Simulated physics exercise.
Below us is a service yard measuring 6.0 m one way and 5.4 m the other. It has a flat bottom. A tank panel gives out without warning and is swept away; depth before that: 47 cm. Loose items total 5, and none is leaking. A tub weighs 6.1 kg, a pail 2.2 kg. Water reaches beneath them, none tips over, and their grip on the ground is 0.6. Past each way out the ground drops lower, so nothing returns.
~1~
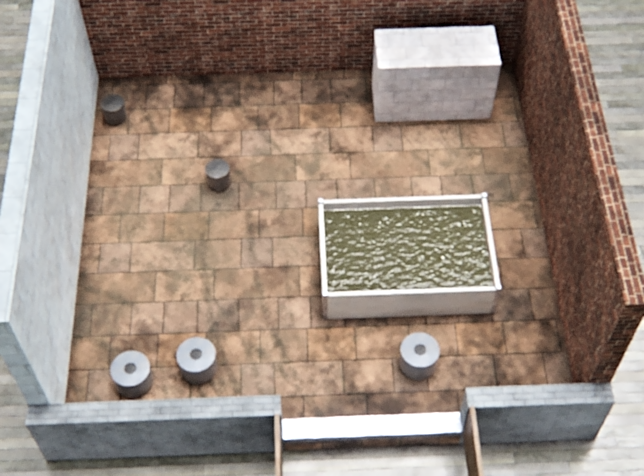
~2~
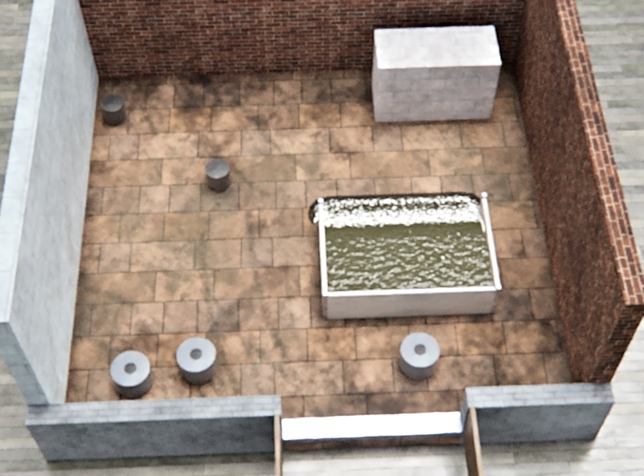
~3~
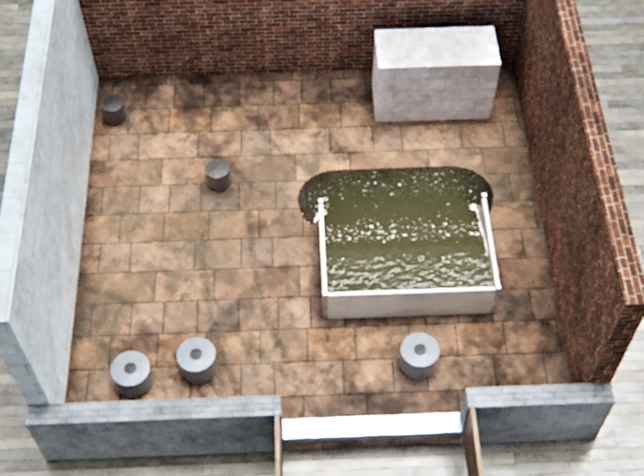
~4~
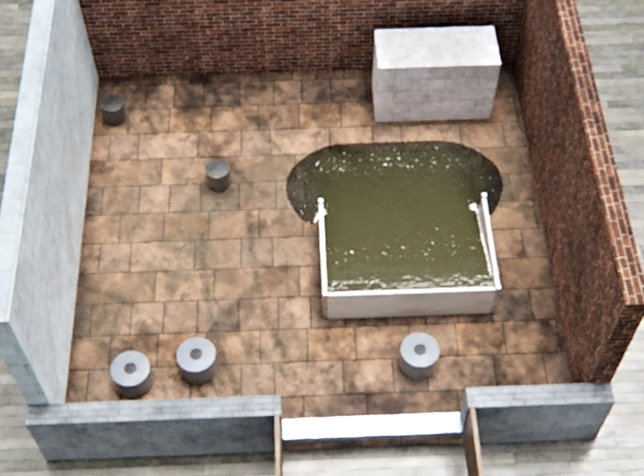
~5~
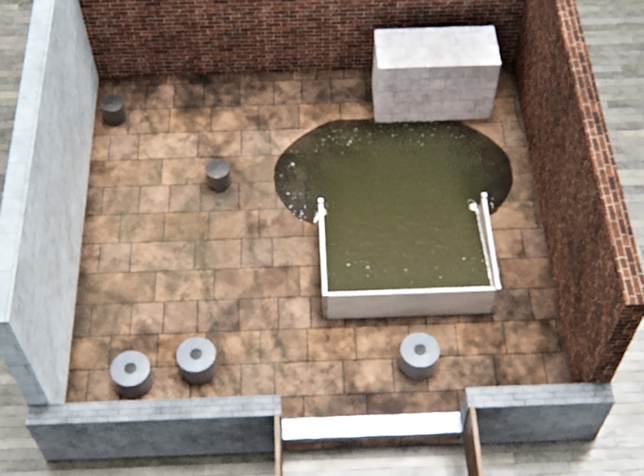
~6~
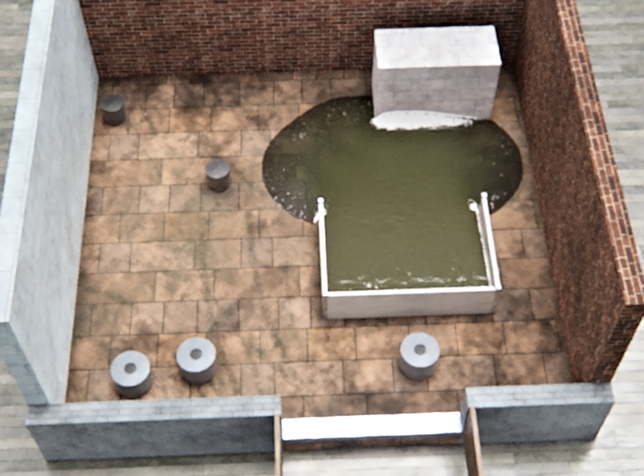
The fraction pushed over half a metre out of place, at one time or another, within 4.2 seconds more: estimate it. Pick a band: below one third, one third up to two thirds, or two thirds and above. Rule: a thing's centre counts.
The share is below one third.
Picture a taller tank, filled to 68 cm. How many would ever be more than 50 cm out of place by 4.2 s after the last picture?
Result: 1.
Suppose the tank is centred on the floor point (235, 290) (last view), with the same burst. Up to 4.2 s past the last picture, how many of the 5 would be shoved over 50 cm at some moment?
Then 2 of them would.
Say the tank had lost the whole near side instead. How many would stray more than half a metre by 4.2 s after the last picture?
Then the count would be 1.
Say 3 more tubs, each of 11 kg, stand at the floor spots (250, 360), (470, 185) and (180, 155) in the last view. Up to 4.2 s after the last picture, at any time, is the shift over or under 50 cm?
First falls shy, second exceeds it, third falls shy.
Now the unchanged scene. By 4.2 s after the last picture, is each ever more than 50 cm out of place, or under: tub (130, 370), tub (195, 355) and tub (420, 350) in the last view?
Well, in turn that's not reaching it, not reaching it, not reaching it.
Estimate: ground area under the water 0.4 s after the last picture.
Somewhere around 10.5 m2, roughly.
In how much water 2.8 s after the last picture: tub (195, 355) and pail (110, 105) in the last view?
Close to 0 and 8 centimetres.
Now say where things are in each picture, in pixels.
The first picture shows a tub at (420, 350), on the bottom; a pail at (217, 169) rests on the ground; 2.6 m2 under water; 0 of 5 have shifted.
The second picture shows a tub at (420, 350) rests on the ground; a pail at (217, 169) rests on the ground; water covers 3.6 m2; 0 of 5 have shifted.
The third picture shows a tub at (420, 350) rests on the ground; a pail at (217, 169) rests on the ground; water covers 4.6 m2; 0 of 5 have shifted.
The fourth picture shows a tub at (420, 350) rests on the ground; a pail at (217, 169) rests on the ground; water covers 5.9 m2; 0 of 5 have shifted.
The fifth picture shows a tub at (420, 350), on the bottom; a pail at (217, 169), on the bottom; 7.2 m2 under water; 0 of 5 have shifted.
The sixth picture shows a tub at (420, 350), on the bottom; a pail at (217, 169), on the bottom; water covers 8.3 m2; 0 of 5 have shifted.
Then, 0.4 s after the last picture 0 of 5 are over 50 cm from their spots; 0 afloat.
Then, 1.5 s after the last picture 0 of 5 are over 50 cm from their spots; 0 afloat.
Then, 2.8 s after the last picture 1 of 5 are over 50 cm from their spots; 1 afloat.
Then, 4.2 s after the last picture 1 of 5 are over 50 cm from their spots, and 1 have been at some point; 0 afloat.
